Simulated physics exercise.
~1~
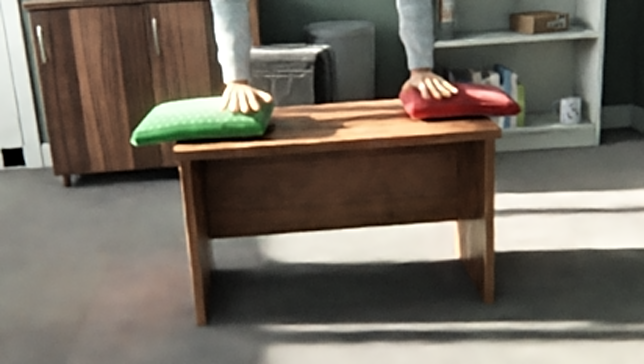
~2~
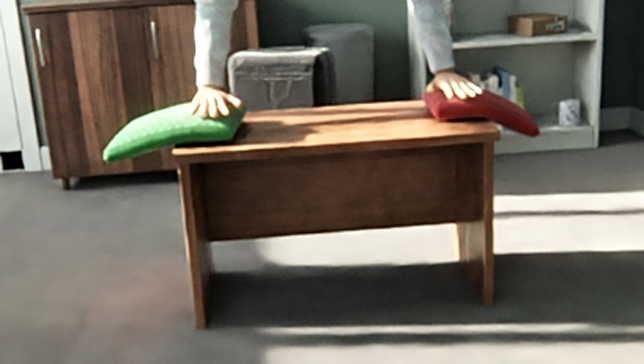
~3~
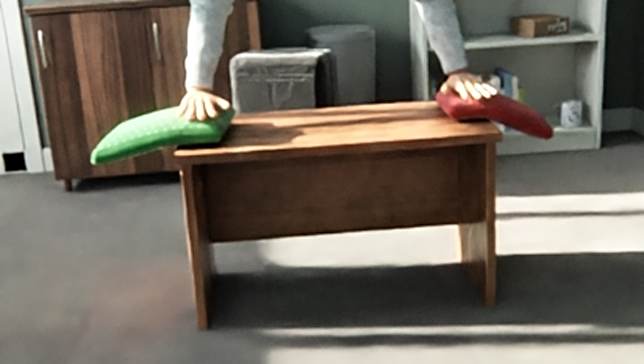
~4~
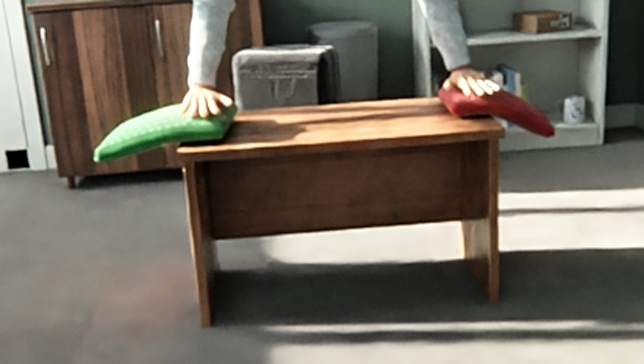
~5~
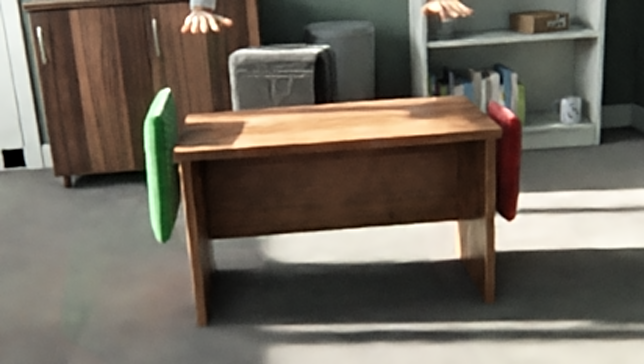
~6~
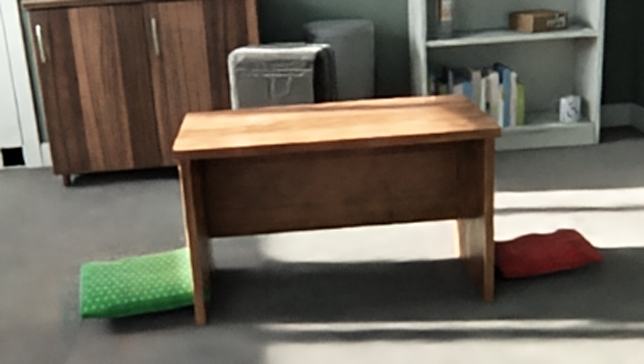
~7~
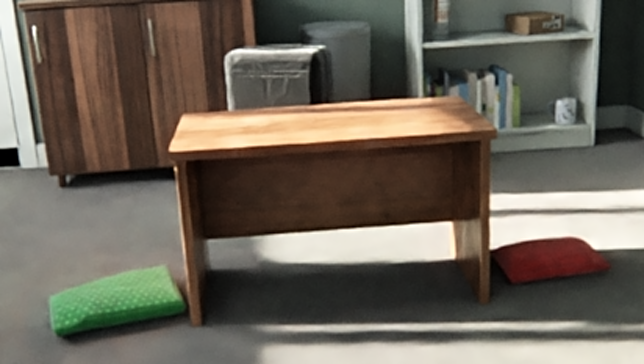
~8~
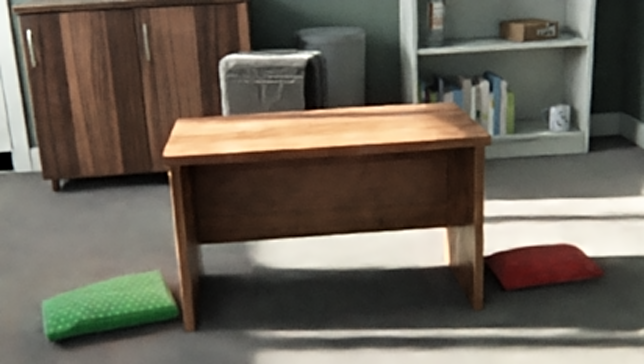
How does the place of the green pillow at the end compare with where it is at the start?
At the start the green pillow lies on the left end of the table top under a hand, and at the end it lies on the floor to the left of the table.
